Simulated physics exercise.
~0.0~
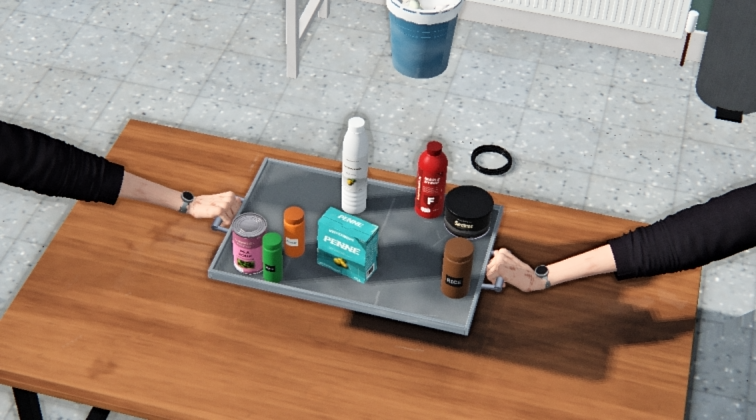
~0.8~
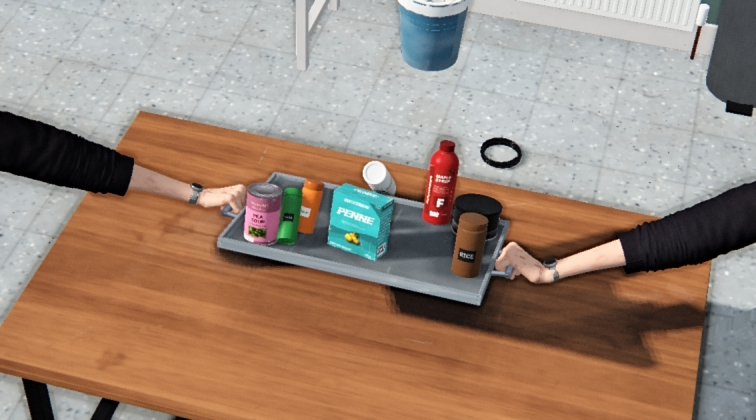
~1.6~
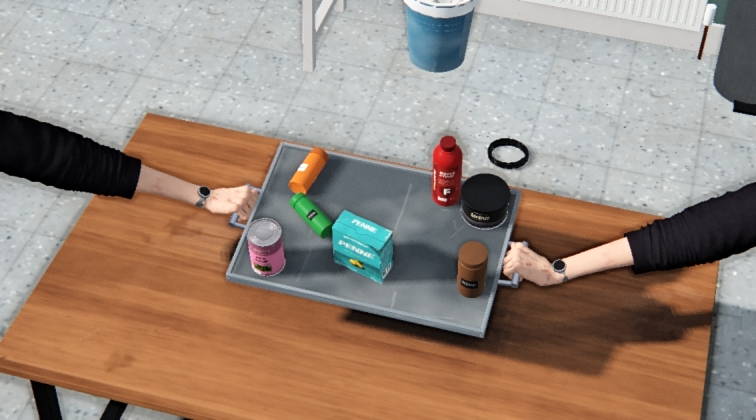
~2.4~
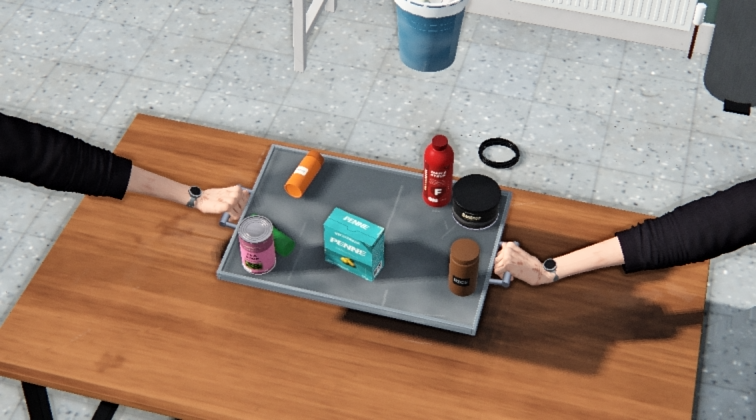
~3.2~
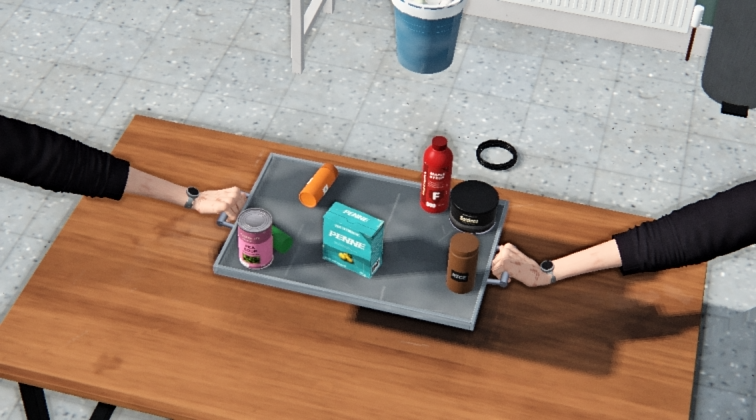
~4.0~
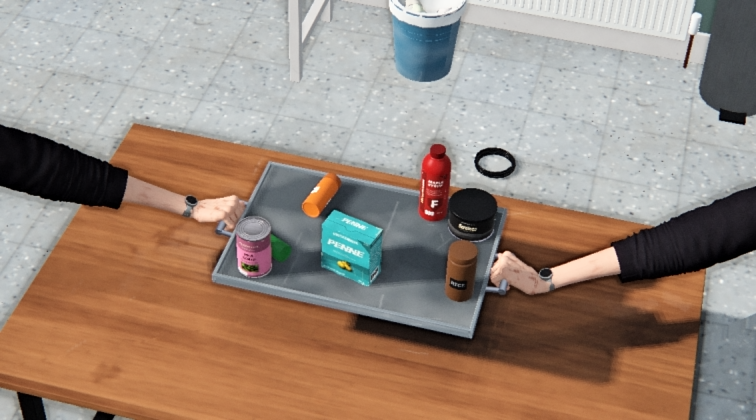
The clip opens on two hands holding a grey tray of bottles, tins, shakers and a turquoise packet above a wooden table. The hands tip the tray towards its far side, and the white bottle goes over the back edge, upside down, while the green and orange shakers tilt. As the tray swings back the other way, the white bottle is gone and both shakers lie on their sides. The green one shifts towards the near left, stopping behind the pink tin. Finally the tray levels, with both shakers still lying down and the red bottle, packet, tub, jar and tin upright.
